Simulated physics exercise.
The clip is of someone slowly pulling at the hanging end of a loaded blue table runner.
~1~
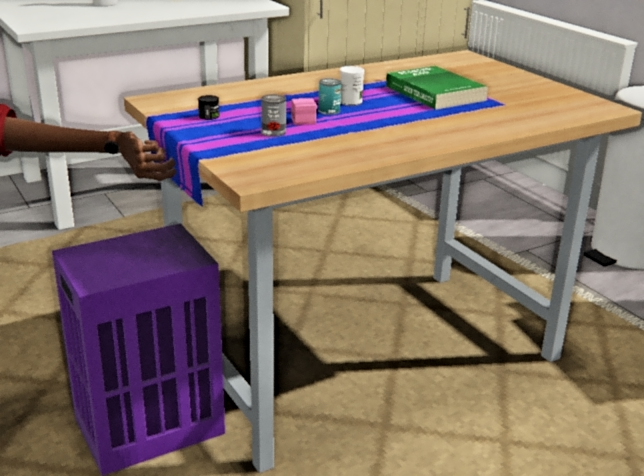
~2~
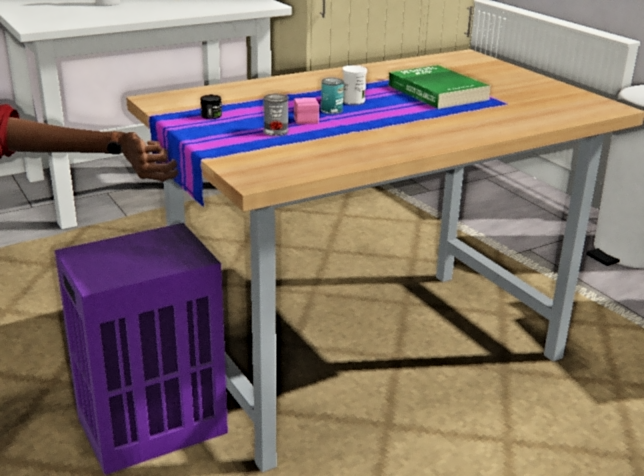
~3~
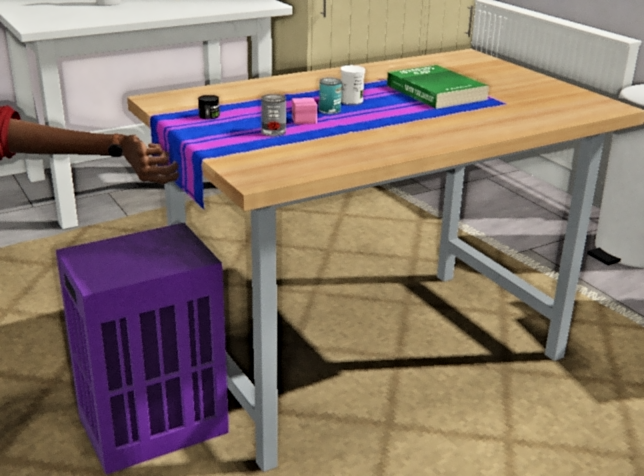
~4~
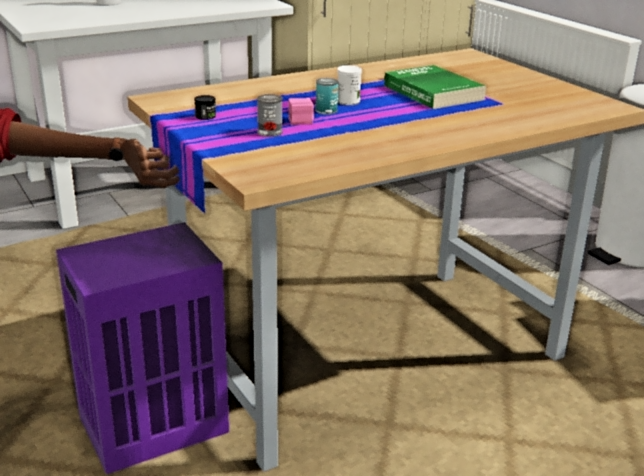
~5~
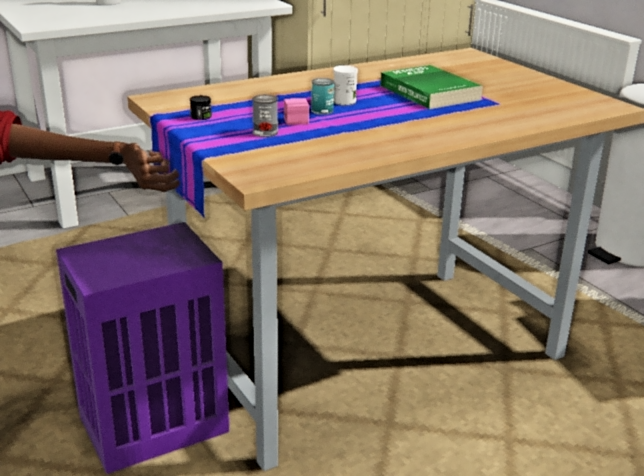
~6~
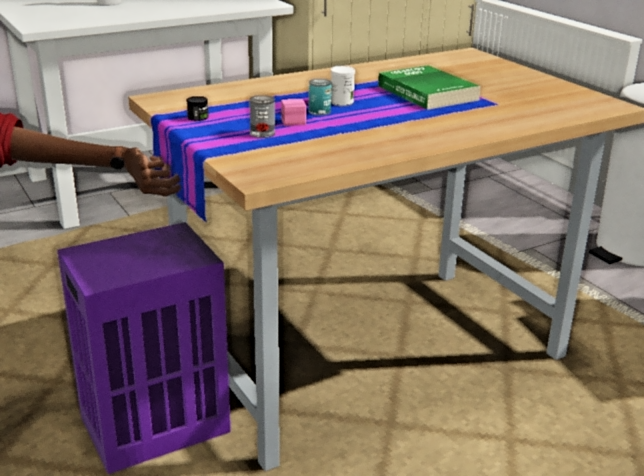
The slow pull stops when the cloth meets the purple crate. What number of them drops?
The count of fallen things is one.
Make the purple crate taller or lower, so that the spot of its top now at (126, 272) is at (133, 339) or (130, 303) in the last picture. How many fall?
The count: 3 and 2.
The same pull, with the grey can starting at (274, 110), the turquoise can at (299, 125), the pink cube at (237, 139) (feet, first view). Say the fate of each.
The grey can does not fall; the turquoise can holds on; the pink cube is carried off.
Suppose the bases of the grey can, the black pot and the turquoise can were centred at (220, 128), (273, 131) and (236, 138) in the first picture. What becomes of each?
The grey can goes over, the black pot remains up, the turquoise can goes over.
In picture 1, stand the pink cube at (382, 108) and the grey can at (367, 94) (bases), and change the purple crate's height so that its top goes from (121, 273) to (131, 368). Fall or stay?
The pink cube survives, the grey can survives.
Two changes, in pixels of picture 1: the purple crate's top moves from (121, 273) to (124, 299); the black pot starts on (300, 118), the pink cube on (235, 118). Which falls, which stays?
The black pot remains up; the pink cube goes over.
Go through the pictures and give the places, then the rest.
In the first frame, hem (202, 207); black pot (208, 98); grey can (274, 98); pink cube (304, 102); turquoise can (330, 81); white can (352, 69); top of the crate (121, 273).
In the second frame, hem (204, 207); black pot (211, 97).
In the third frame, hem (204, 210); grey can (274, 98).
In the fourth frame, hem (205, 214); pink cube (301, 102); top of the crate (125, 272).
In the fifth frame, hem (205, 218); turquoise can (323, 81).
In the sixth frame, hem (207, 222); black pot (197, 99); grey can (262, 99); pink cube (293, 103); turquoise can (320, 82); white can (343, 70).
Early on, hem near (180, 227); all still up.
Midway, hem on the crate; black pot gone.
Finally, hem on the crate; black pot gone. It carries off one.
